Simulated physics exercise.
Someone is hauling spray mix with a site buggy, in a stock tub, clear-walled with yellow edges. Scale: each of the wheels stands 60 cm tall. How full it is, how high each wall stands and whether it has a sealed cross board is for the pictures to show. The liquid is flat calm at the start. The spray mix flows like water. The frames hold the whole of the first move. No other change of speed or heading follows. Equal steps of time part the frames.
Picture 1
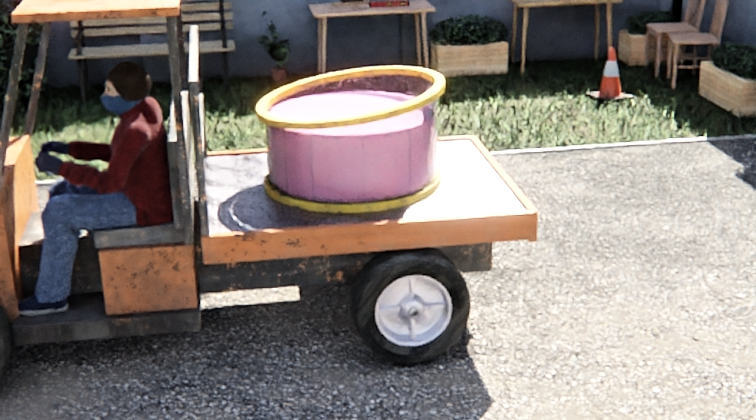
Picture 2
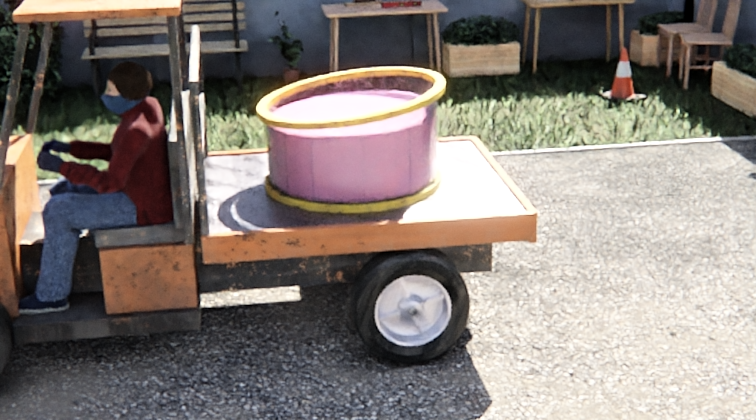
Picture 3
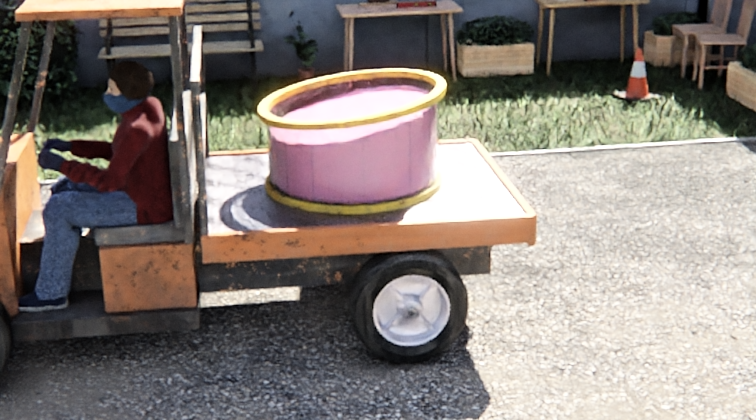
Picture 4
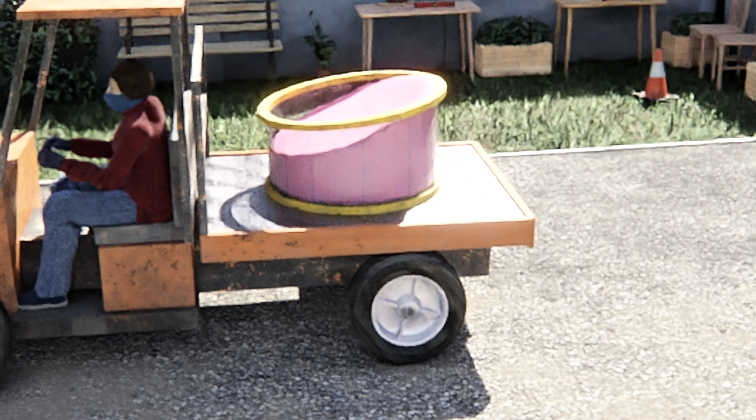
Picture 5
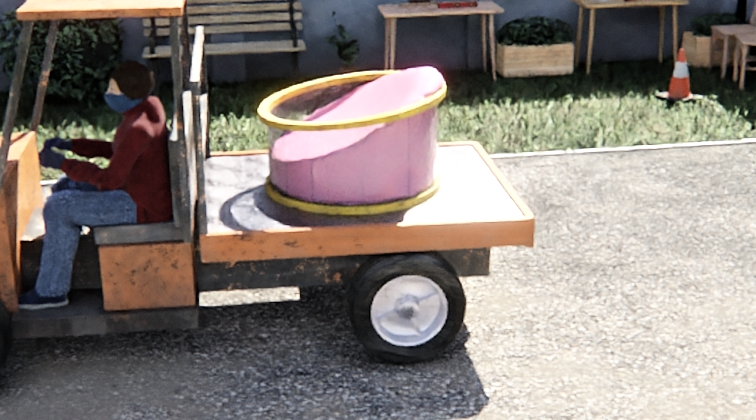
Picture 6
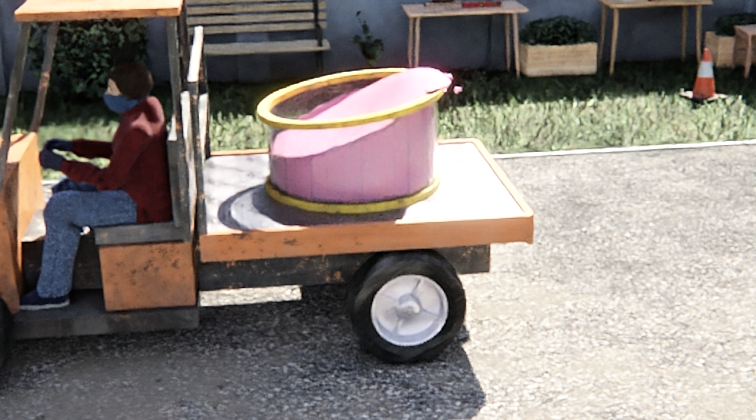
Pink liquid in a clear yellow-rimmed tub sloshing up the right side as a masked driver drives an orange buggy left.
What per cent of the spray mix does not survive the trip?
Roughly 6 per cent of the spray mix is lost.
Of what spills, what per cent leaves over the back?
Some 10 per cent of it.
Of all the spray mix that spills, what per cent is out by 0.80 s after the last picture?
About 60 per cent.
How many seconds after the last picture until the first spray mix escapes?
At about 0.3 s.
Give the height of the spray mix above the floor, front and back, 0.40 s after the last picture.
Front 46 cm, back 28 cm.
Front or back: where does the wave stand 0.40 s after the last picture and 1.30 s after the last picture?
At the front, then the back.
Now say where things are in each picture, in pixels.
The surface is at (303, 125) by the front wall; at (409, 119) by the back wall; it shows no tilt against the walls; the front is on the left, levels are read along the near wall; a wheel hub at (415, 315), in the first picture.
The surface is at (303, 126) by the front wall; at (409, 119) by the back wall; it shows no tilt against the walls, in the second picture.
The surface is at (304, 137) by the front wall; at (410, 111) by the back wall; it climbs 11° towards the back, in the third picture.
The surface is at (305, 147) by the front wall; at (410, 98) by the back wall; it climbs 23° towards the back, in the fourth picture.
The surface is at (305, 153) by the front wall; at (410, 94) by the back wall; it climbs 28° towards the back, in the fifth picture.
The surface is at (304, 149) by the front wall; at (408, 96) by the back wall; it climbs 25° towards the back; a wheel hub at (411, 314), in the sixth picture.
Then, 0.40 s later than the final frame, the surface is 47 cm up at the front and 27 cm at the back; 1 per cent is out, over the back.
Then, 0.80 s later than the final frame, the surface is 35 cm up at the front and 31 cm at the back; 3 per cent is out, over the front, a little elsewhere.
Then, 1.30 s later than the final frame, the surface is 30 cm up at the front and 38 cm at the back; 4 per cent is out, over the front, a little elsewhere.
Then, 2.99 s later than the final frame, 6 per cent is out, over the front, a little elsewhere, 13 of 230 litres.
